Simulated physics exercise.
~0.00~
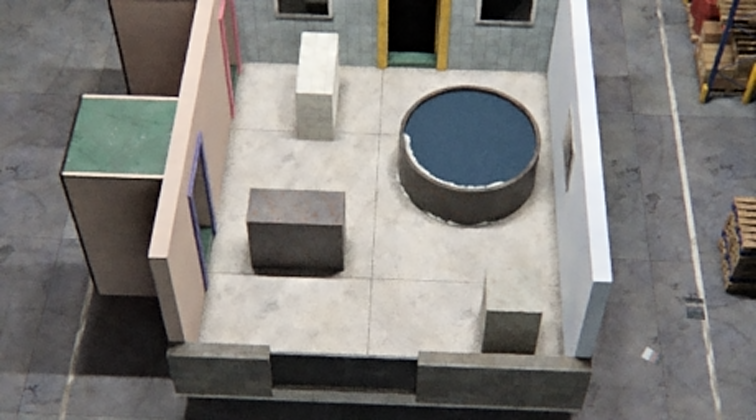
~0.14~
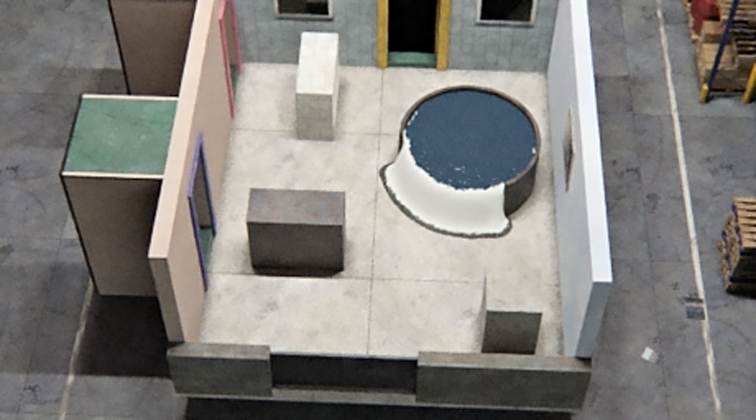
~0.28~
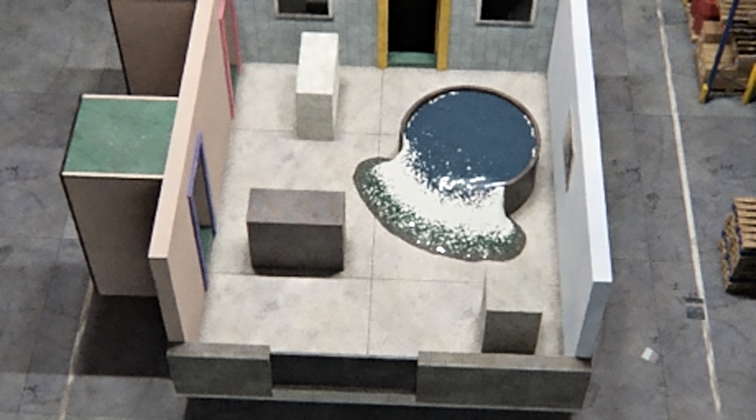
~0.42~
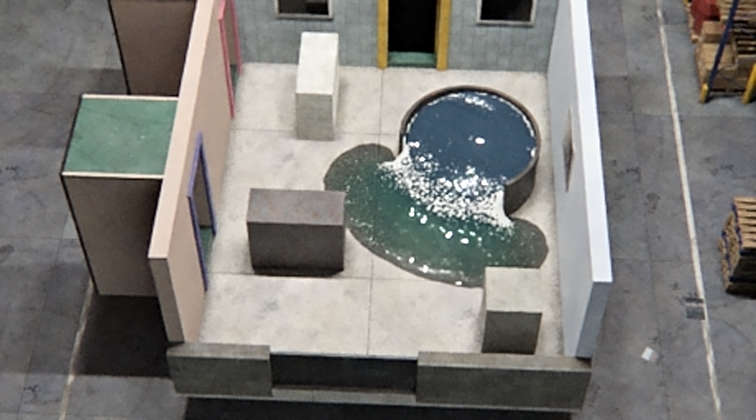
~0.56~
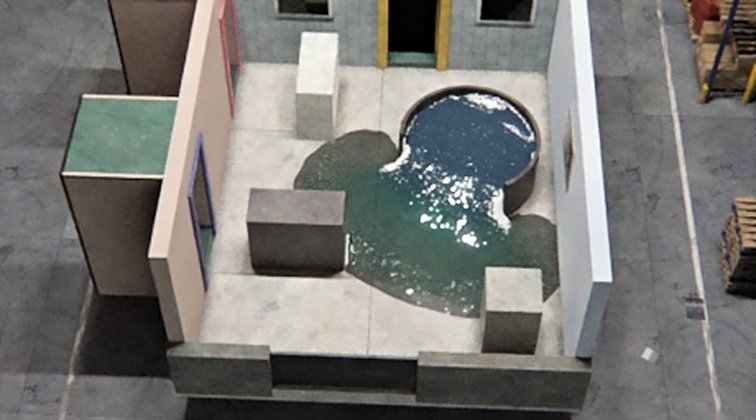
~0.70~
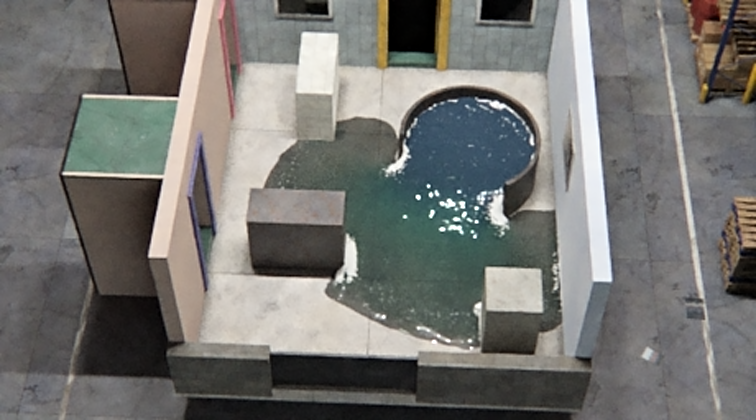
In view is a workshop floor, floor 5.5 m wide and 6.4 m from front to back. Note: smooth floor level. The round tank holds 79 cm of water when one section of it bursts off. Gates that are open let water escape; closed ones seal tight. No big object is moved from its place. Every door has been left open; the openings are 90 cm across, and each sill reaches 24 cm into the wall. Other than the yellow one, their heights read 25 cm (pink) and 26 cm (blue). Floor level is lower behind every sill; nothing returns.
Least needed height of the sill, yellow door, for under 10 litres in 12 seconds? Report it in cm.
Some 9 cm.
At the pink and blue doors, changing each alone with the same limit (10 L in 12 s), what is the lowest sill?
Some 15 cm for pink, some 22 cm for blue.
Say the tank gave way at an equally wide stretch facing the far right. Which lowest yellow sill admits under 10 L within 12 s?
Then 18 cm.
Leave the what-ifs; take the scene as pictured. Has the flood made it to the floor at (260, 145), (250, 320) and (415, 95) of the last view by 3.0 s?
Point 1: Awash; point 2: Awash; point 3: Bone dry.
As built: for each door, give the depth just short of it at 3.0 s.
Yellow door: 1 cm; pink door: 7 cm; blue door: 11 cm.
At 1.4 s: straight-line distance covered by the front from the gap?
Roughly 4.2 m.
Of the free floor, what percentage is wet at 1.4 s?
I'd estimate about 55 percent.
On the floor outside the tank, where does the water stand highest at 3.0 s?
(206, 372).
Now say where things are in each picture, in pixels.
In the first picture, the round tank at (470, 140) is whole and still, 79 cm deep; the yellow door at (414, 27) is dry.
In the second picture, the gap is at (434, 203), the front 0.3 m out at (500, 233); the back of the round tank holds 79 cm.
In the third picture, the front is at (500, 257), 0.8 m from the gap at (434, 205); 2.0 m2 of floor is wet, 79 cm left at the back.
In the fourth picture, the front is at a hidden place, 1.3 m from the gap at (434, 207); 4.5 m2 of floor is wet, 77 cm left at the back.
In the fifth picture, the gap is at (434, 208), the front 1.8 m out at a hidden place; the back of the round tank holds 67 cm.
In the sixth picture, the gap is at (434, 208), the front 2.3 m out at a hidden place; the back of the round tank holds 59 cm; 1.8 m in a straight line remain to the yellow door at (414, 27).
After 1.4 s water covers 55 % of the floor, deepest (38 cm) near (217, 217); it has not reached the yellow door.
After 3.0 s water covers 75 % of the floor, deepest (38 cm) near (206, 372); it has not reached the yellow door.
After 12.0 s water covers 100 % of the floor, deepest (14 cm) near (351, 69); 9 cm at the yellow door, 0 litres in over its 15 cm sill.
At the yellow door as built, the water arrived by 4.3 s and peaked near 13 cm at 10.8 s.
Run again over the same 12 s with other heights there, 16 litres in over 7.5 cm, 6 litres over 10 cm. The limit of 10 litres is kept from about 9 cm up.
